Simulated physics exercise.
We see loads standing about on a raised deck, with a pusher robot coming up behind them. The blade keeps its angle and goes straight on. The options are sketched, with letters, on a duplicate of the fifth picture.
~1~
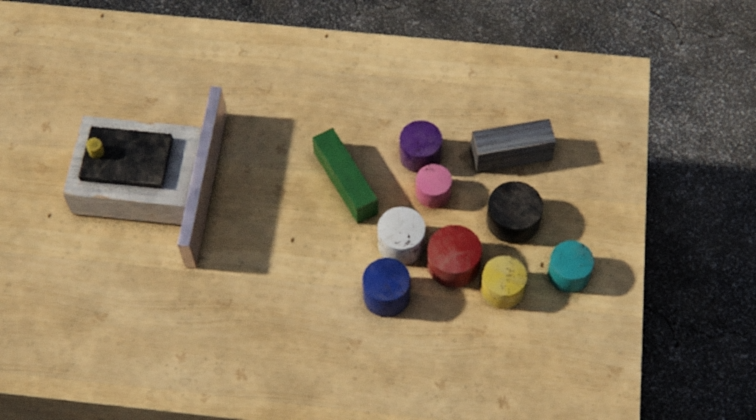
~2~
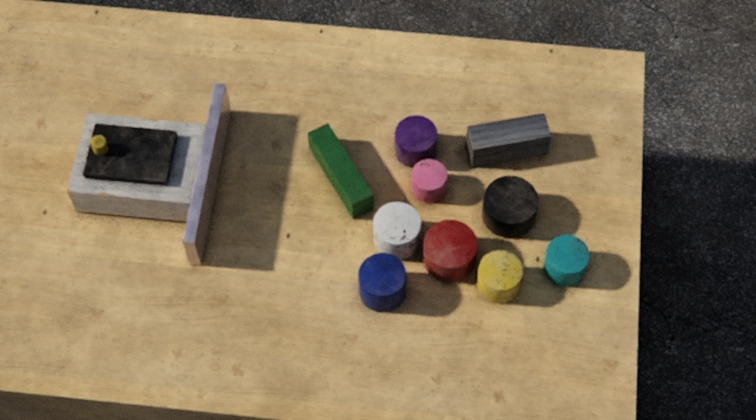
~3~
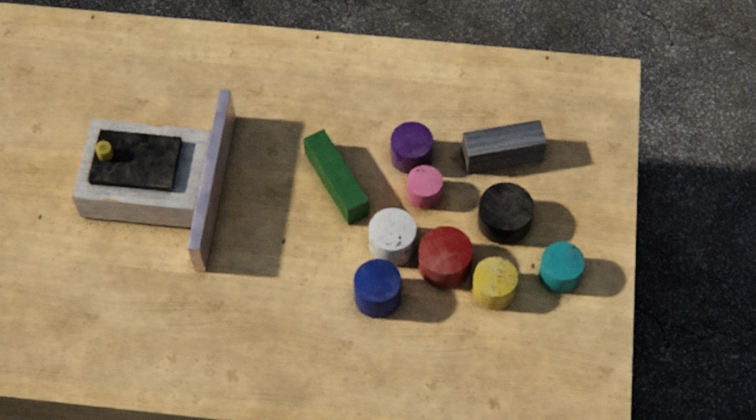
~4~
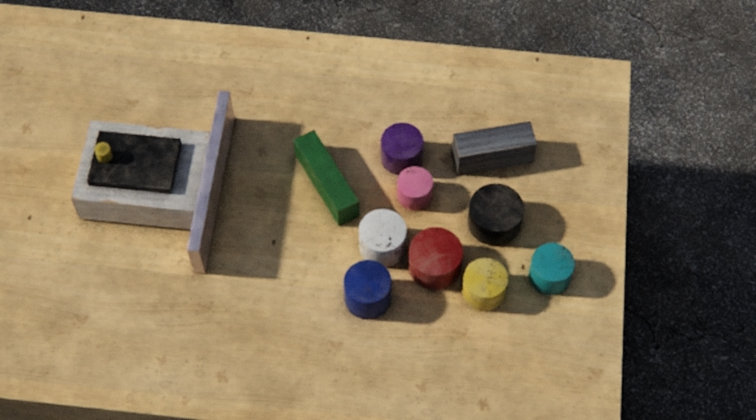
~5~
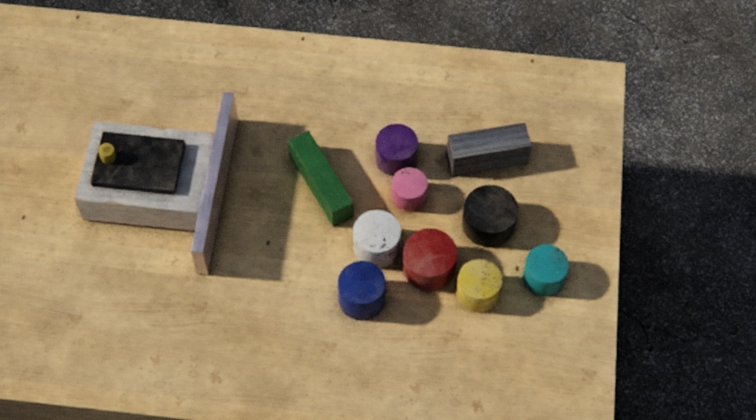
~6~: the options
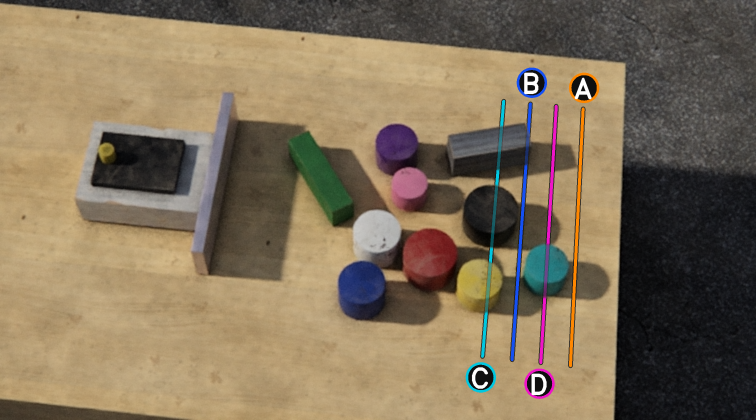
Pusher robot with a flat front plate creeping right across a wooden deck, narrowing the gap to motionless coloured canisters and bars.
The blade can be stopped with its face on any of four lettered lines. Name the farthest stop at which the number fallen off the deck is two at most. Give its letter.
Line D.
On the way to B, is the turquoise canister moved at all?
By then, yes.
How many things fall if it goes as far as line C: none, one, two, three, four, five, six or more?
By then, none.
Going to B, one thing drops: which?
It is the grey stick.
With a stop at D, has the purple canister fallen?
By then, no.
On the marked copy, A at (577, 231); B at (522, 225); C at (494, 222); D at (549, 228).
Taking D. A third of the way, robot (264, 175); green bar (354, 183); turquoise canister (545, 270).
Two thirds of the way, robot (384, 187); grey stick (567, 149); turquoise canister (554, 271).
When it is over, robot (479, 197); grey stick over the edge; turquoise canister (611, 292); one fallen.
As for the rest, A drops five; B is within the limit but short; C is within the limit but short.
